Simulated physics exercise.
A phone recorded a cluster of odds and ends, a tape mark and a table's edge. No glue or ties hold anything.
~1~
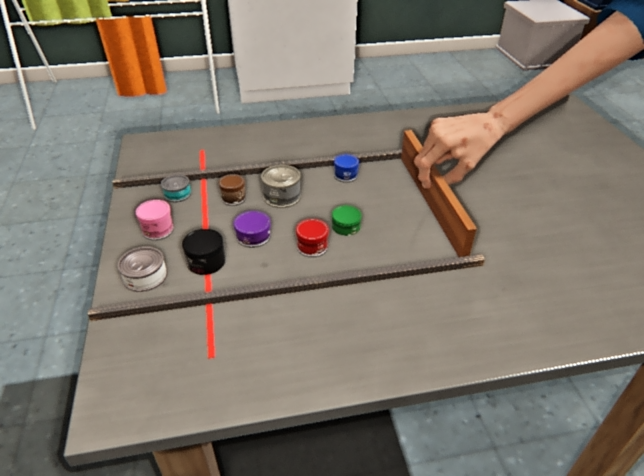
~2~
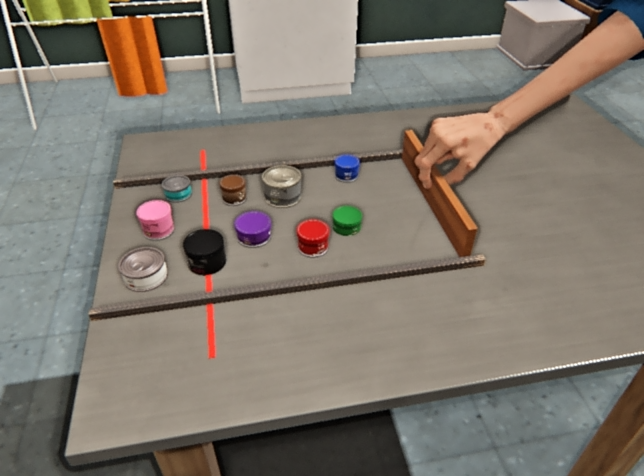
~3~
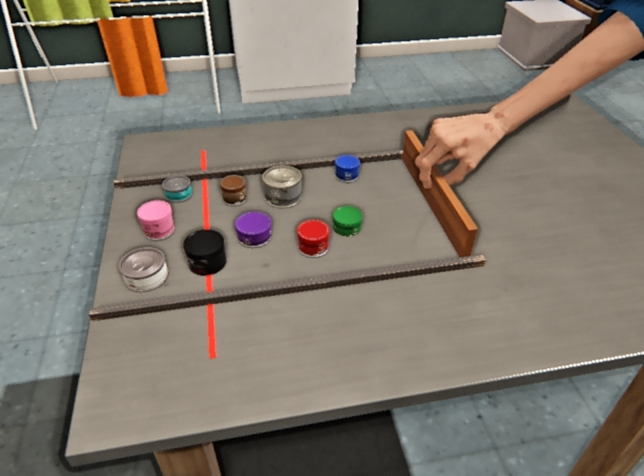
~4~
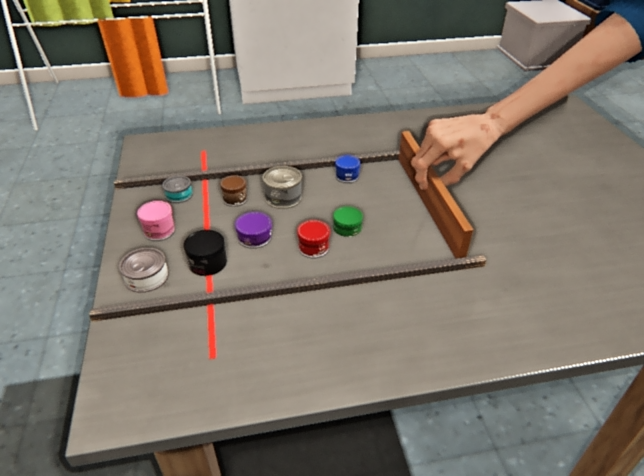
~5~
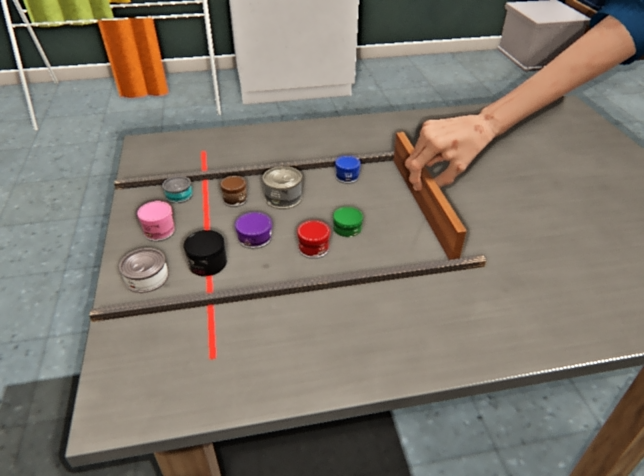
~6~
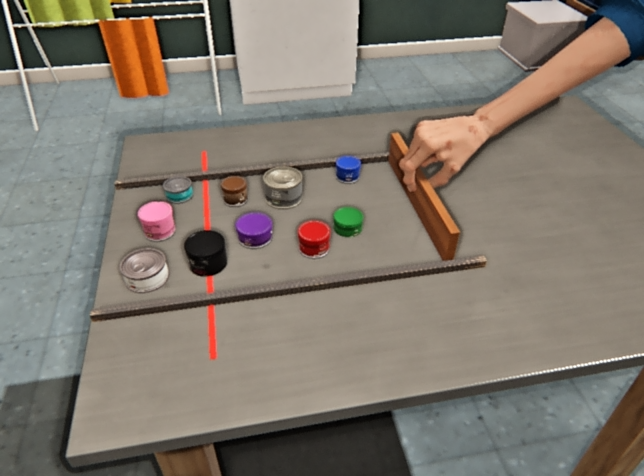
On a grey tabletop in a tiled room, a hand slides an upright wooden board slightly left between two rails, towards several colourful round containers scattered around a red line, while the containers stay essentially still.
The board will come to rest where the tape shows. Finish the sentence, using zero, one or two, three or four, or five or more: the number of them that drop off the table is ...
The number that drop off the table is zero.
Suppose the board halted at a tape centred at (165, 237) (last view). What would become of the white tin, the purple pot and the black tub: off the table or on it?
White tin goes off, purple pot stays put, black tub stays put.
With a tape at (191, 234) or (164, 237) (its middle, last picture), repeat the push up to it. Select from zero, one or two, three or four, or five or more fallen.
In turn: Zero, then one to two.
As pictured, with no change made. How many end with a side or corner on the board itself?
At rest, 4 are in contact.
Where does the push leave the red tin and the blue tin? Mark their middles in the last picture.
Red tin at about (191, 256), blue tin at about (192, 183).
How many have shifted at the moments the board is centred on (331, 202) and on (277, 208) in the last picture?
2 and 6.
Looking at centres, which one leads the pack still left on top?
White tin.
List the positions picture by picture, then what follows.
The first picture shows white tin (143, 269); pink pot (155, 220); turquoise tin (176, 188); board (433, 189); tape (206, 231).
The second picture shows pink pot (156, 220); grey tin (282, 187).
The third picture shows turquoise tin (178, 189); purple pot (254, 230).
The fourth picture shows white tin (145, 270); red tin (314, 239).
The fifth picture shows pink pot (157, 221); brown pot (234, 191).
The sixth picture shows white tin (145, 270); pink pot (157, 222); turquoise tin (179, 190); board (419, 192); tape (208, 232).
Early on, none off yet; white tin at rest near (145, 270); pink pot at rest near (157, 222); turquoise tin at rest near (179, 190).
Finally, the number that fall off is zero.
